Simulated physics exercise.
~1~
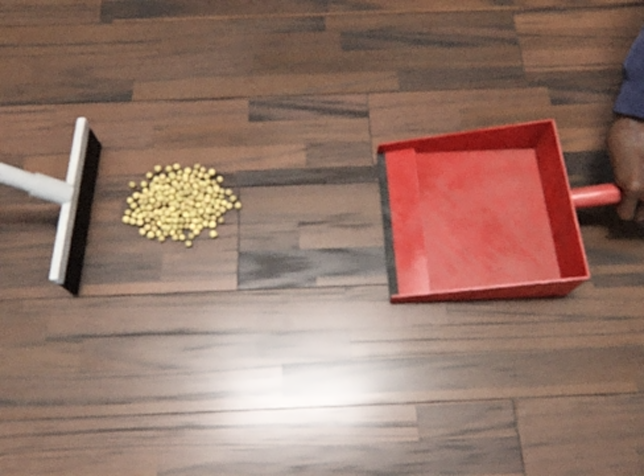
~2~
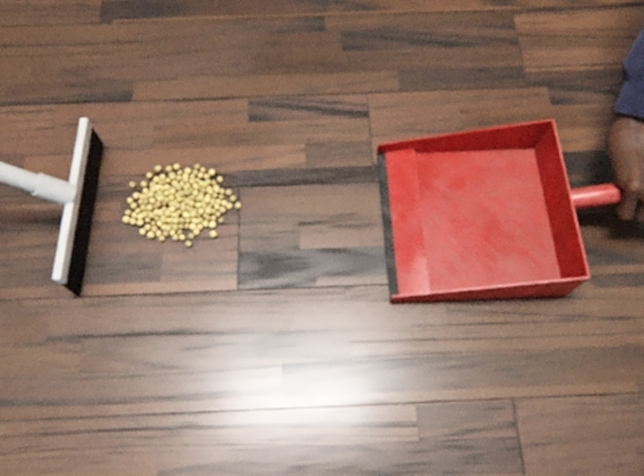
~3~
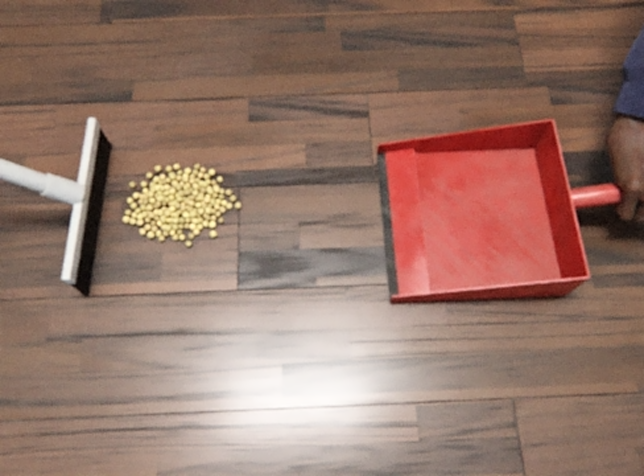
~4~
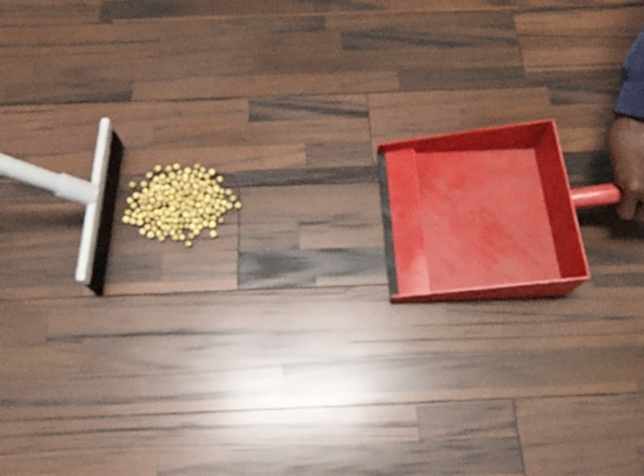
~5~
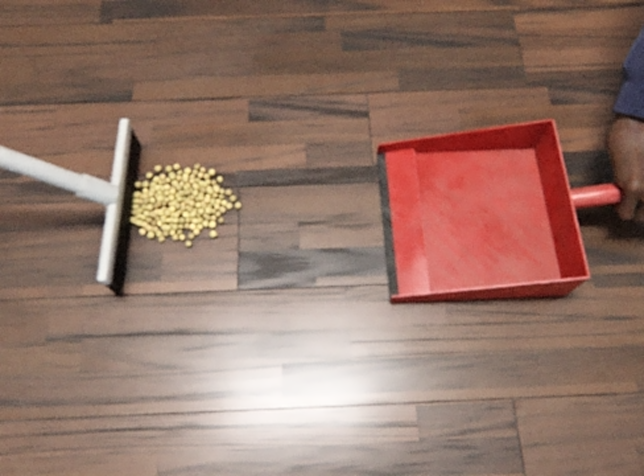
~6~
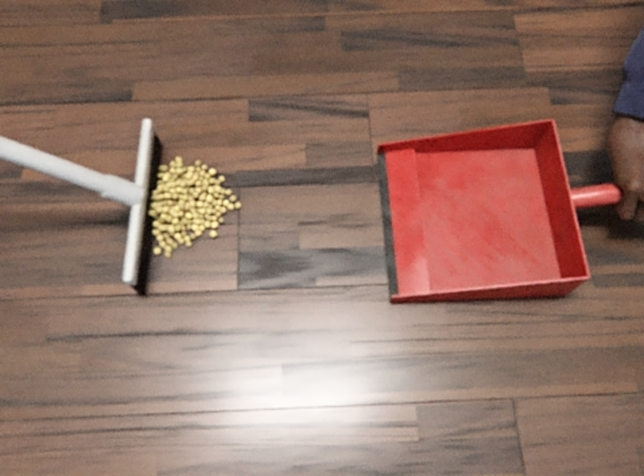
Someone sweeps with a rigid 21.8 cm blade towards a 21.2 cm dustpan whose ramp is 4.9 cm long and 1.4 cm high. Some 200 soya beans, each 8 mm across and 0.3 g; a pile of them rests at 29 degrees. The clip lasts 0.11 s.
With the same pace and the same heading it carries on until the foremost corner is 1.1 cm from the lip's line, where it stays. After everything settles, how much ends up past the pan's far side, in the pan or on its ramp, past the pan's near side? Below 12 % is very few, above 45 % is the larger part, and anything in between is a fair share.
Past the pan's far side: A fair share, in the pan or on its ramp: The larger part, past the pan's near side: Very few.
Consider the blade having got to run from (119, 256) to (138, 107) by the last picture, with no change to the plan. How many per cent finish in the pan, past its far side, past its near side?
Final per cent - pan 20, far 40, near 10.
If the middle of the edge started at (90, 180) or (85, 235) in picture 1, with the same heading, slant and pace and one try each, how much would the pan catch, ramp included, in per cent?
About 50 and 50 per cent.
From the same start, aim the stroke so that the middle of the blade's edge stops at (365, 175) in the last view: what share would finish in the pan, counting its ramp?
Roughly 45 percent.
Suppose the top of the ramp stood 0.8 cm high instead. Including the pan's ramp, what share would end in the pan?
In that case roughly 60 percent.
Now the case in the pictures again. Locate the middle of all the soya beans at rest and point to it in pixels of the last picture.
Centre at rest: Approx. (509, 204) px.
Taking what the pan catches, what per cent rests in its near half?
Roughly 40 in a hundred.
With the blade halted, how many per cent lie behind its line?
0 %.
Then, 0.12 s after the last picture, middle of the blade 14 cm from the lip; 0 % over the lip, far side 15 %, near side 5 %.
Then, 0.20 s after the last picture, middle of the blade 4 cm from the lip; 5 % over the lip, far side 15 %, near side 5 %.
Then, 0.41 s after the last picture, middle of the blade 2 cm from the lip; 70 % over the lip, far side 20 %, near side 5 %.
In the end, far side 15 %, pan 55 %, near side 5 %, in front of the lip or behind the blade 25 %.
